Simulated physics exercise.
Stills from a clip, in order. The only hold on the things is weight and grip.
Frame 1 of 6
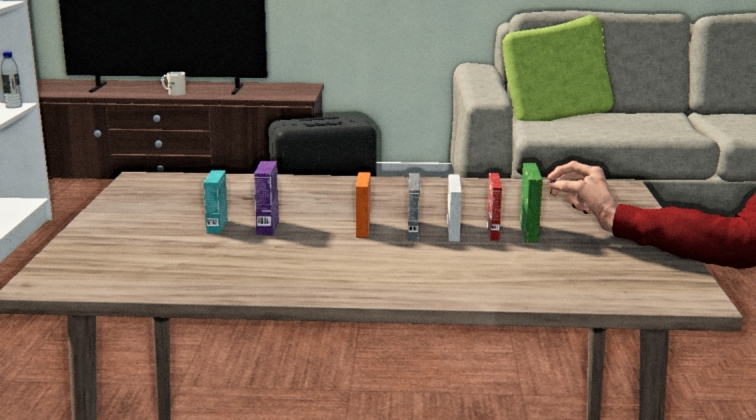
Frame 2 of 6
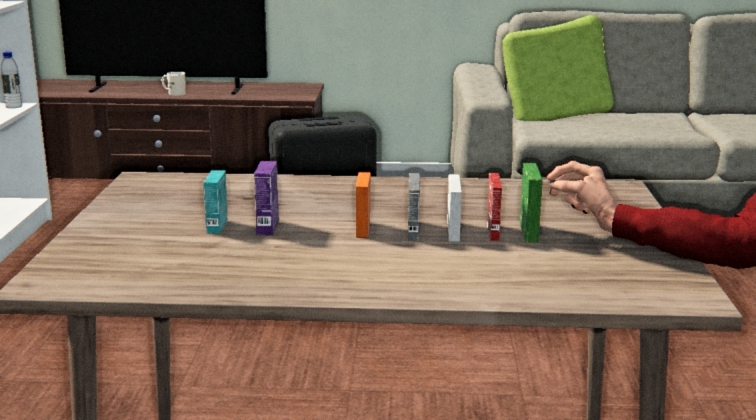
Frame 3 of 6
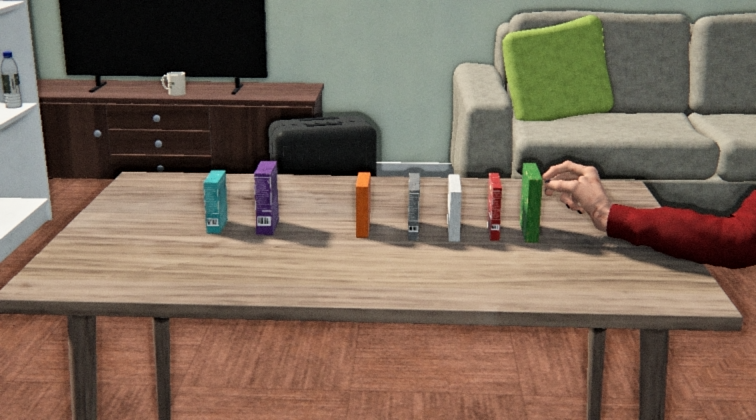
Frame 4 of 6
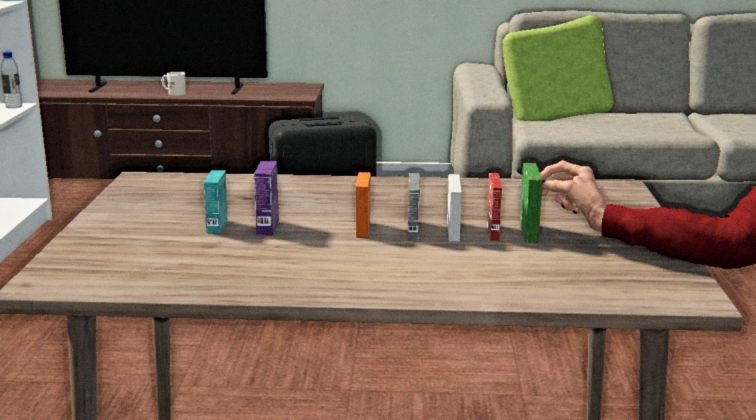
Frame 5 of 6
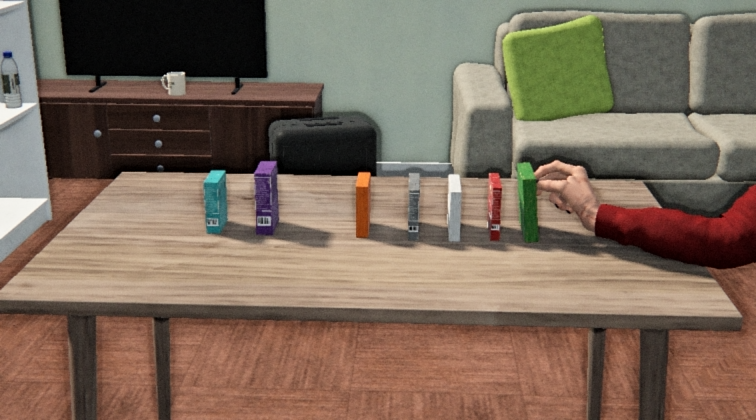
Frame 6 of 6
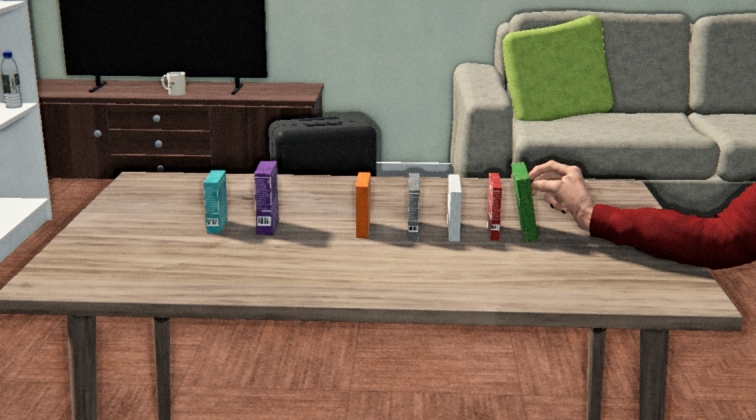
In this clip, seven upright blocks and packets stand in a row on a wooden table, and a hand in a red sleeve moves slightly left from the right side, pushing the green block so it leans left toward the red packet.
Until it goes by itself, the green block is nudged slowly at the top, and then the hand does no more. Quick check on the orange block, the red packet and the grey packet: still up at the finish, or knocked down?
The orange block is knocked down; the red packet is knocked down; the grey packet is knocked down.
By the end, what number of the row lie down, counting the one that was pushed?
5.
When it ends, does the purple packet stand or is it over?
Result for the purple packet: Up.
Then, 0.30 s after the last picture, green block 55° over; red packet tipped 42° from how it was near (475, 210); white block tipped 10° from how it was.
Then, 0.40 s after the last picture, green block 72° over; red packet tipped 70° from how it was near (466, 219); grey packet tipped 30° from how it was near (400, 207); white block tipped 58° from how it was.
Then, 0.50 s after the last picture, green block 73° over; red packet tipped 75° from how it was near (465, 221); grey packet tipped 72° from how it was near (384, 218); orange block tipped 37° from how it was near (343, 206).
Then, 0.60 s after the last picture, green block 73° over; orange block on its side near (319, 223); grey packet on its side near (381, 224); red packet tipped 75° from how it was near (465, 221).
At rest, tipped over on the table, red packet, grey packet, orange block and white block; purple packet in place. Seen from the same camera at the end, orange block near (314, 224), red packet near (465, 221).
